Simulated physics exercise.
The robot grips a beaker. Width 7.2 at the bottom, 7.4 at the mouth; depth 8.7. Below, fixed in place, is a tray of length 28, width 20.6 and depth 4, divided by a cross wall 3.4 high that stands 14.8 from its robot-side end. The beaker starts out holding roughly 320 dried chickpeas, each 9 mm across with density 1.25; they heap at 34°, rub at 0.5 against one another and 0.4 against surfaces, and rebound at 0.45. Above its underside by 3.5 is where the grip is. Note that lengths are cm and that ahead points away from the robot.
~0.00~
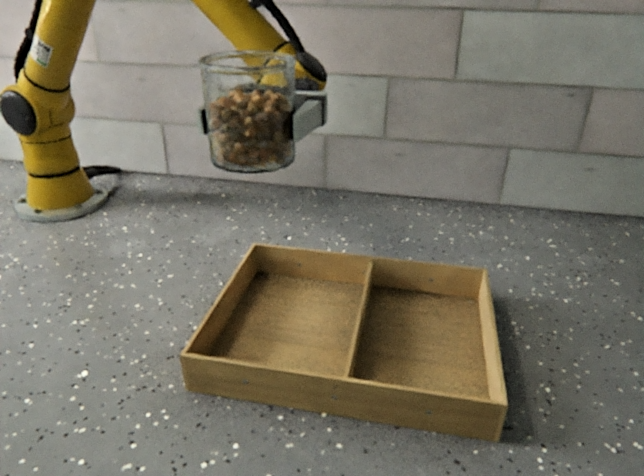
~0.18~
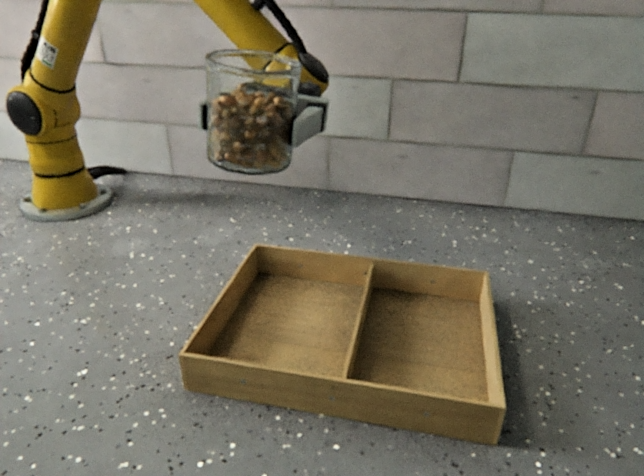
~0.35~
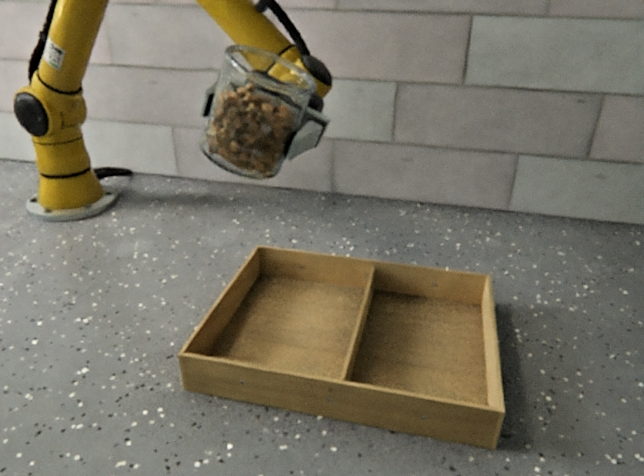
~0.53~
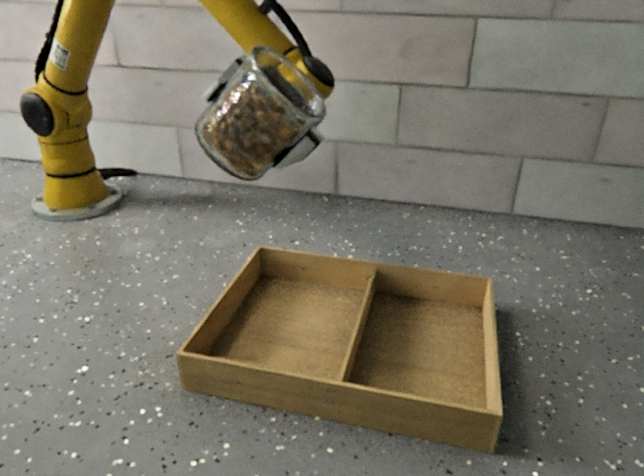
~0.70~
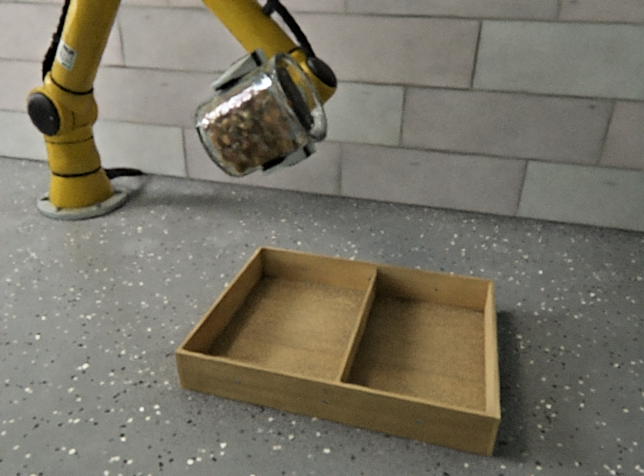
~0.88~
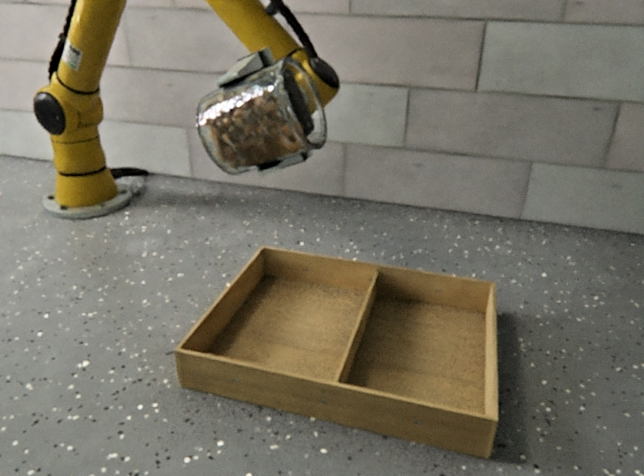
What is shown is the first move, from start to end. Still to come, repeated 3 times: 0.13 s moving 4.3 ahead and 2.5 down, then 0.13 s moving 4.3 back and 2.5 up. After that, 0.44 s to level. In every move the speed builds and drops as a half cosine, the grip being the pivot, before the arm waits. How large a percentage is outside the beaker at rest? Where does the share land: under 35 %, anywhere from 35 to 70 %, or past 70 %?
It lands under 35 %.
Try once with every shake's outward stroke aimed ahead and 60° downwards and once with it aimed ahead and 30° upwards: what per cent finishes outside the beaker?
5 and 65 %.
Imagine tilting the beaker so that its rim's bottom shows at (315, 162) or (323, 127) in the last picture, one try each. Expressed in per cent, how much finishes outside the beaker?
First try about 60 per cent, second try about 5 per cent.
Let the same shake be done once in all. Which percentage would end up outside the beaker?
Estimate for that case: 10 %.
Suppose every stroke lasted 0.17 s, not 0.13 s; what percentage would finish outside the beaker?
I'd expect close to 5 per cent then.
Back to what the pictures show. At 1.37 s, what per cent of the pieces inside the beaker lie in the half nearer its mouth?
About 40 per cent.
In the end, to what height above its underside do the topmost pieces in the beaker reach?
It reaches close to 7.5 cm in the end.
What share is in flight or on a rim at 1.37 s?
Roughly 3 per cent.
After 1.37 s, tilted 66° forward, highest piece 25 above the table; 286 in the beaker, 15 in the far-side part, 8 in the robot-side part, 8 in flight or on a rim.
After 1.86 s, tilted 39° forward, highest piece 26 above the table; 263 in the beaker, 30 in the robot-side part, 23 in the far-side part, 1 in flight or on a rim.
After 2.30 s, level, highest piece 27 above the table; 263 in the beaker, 30 in the robot-side part, 24 in the far-side part.
After 3.35 s, level, highest piece 27 above the table; 263 in the beaker, 30 in the robot-side part, 24 in the far-side part.
At rest, 263 in the beaker, 30 in the robot-side part, 24 in the far-side part. That is 17 % outside the beaker.
